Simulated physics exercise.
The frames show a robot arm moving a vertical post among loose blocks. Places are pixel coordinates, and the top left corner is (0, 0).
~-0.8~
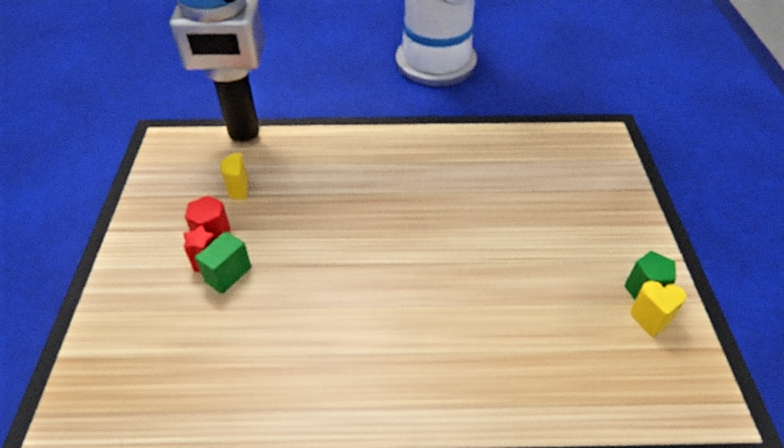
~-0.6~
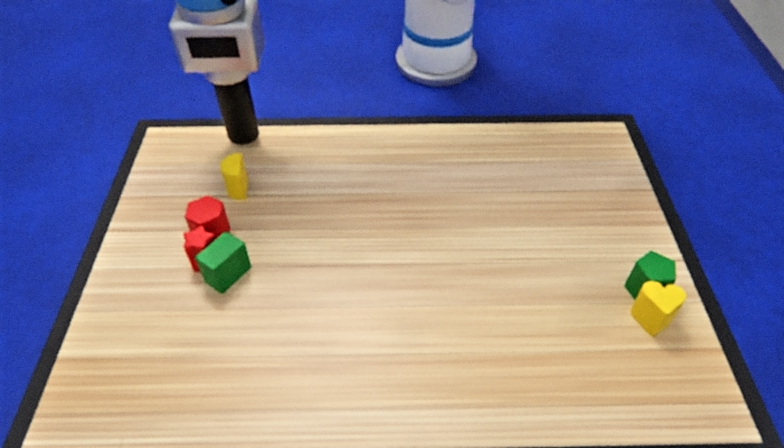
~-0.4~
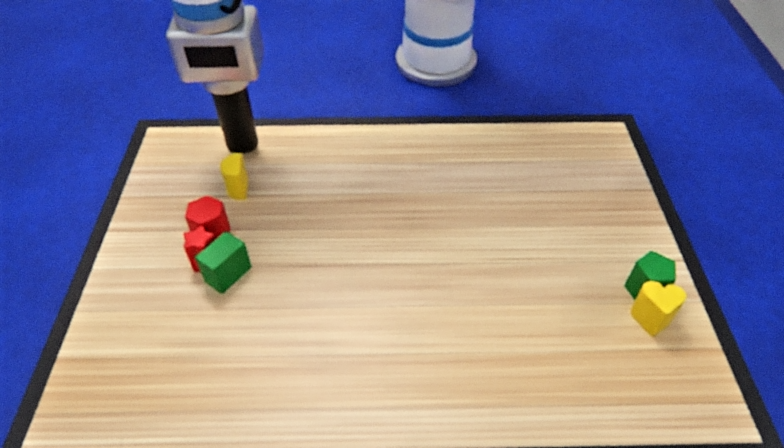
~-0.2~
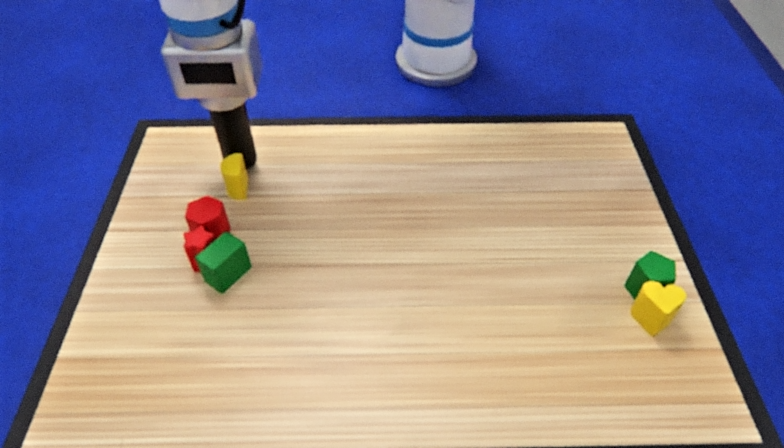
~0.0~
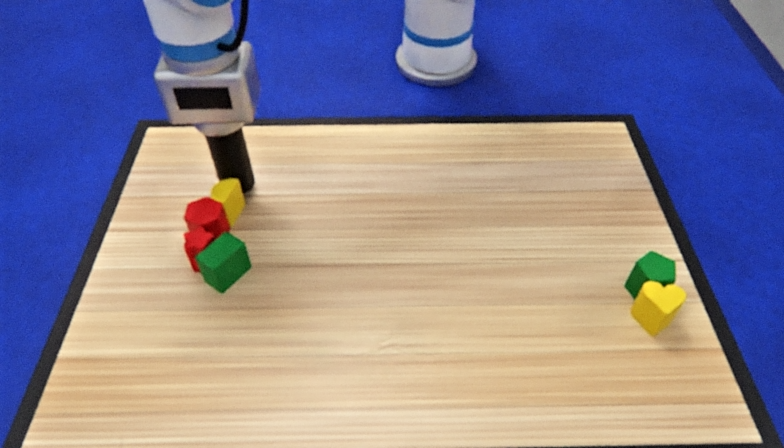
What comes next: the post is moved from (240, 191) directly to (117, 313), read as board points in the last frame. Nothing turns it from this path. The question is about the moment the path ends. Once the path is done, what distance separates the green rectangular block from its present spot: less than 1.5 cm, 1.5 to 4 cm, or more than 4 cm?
It moves only a bit, under 1.5 cm.
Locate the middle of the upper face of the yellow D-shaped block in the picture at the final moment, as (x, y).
The middle of its upper face will lie at (225, 209).
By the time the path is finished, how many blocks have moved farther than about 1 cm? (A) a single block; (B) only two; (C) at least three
C
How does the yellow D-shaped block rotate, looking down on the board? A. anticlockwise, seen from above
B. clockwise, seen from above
Correct choice: A.
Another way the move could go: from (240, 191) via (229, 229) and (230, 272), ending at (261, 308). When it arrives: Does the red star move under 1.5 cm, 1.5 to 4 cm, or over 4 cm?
Goes 1.5 to 4 cm.
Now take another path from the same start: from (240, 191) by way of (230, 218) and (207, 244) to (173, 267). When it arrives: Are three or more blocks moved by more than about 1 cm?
Yes.
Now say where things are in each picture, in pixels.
In the first picture, lower end of the post at (244, 132), tops of blocks, red star at (197, 237), red hexagonal block at (204, 209), green rectangular block at (220, 249), yellow D-shaped block at (232, 164).
In the second picture, post at (244, 135), blocks as before.
In the third picture, post at (243, 144), blocks as before.
In the fourth picture, post at (241, 160), blocks as before.
In the fifth picture, post at (238, 184), red star at (197, 237), red hexagonal block at (203, 210), green rectangular block at (220, 249), yellow D-shaped block at (223, 189).
On the path given first. One third of the way, post at (201, 221); red star at (183, 257), turned 15° anticlockwise; red hexagonal block at (183, 230), turned 25° clockwise; yellow D-shaped block at (225, 209), turned 25° anticlockwise.
Two thirds of the way, post at (160, 261); red star at (178, 282); red hexagonal block at (147, 276); yellow D-shaped block at (225, 209), turned 25° anticlockwise.
At the end, post at (113, 307); red star at (178, 282), turned 130° anticlockwise; red hexagonal block at (132, 307), turned 80° anticlockwise; green rectangular block not moved; yellow D-shaped block at (225, 209), turned 25° anticlockwise.
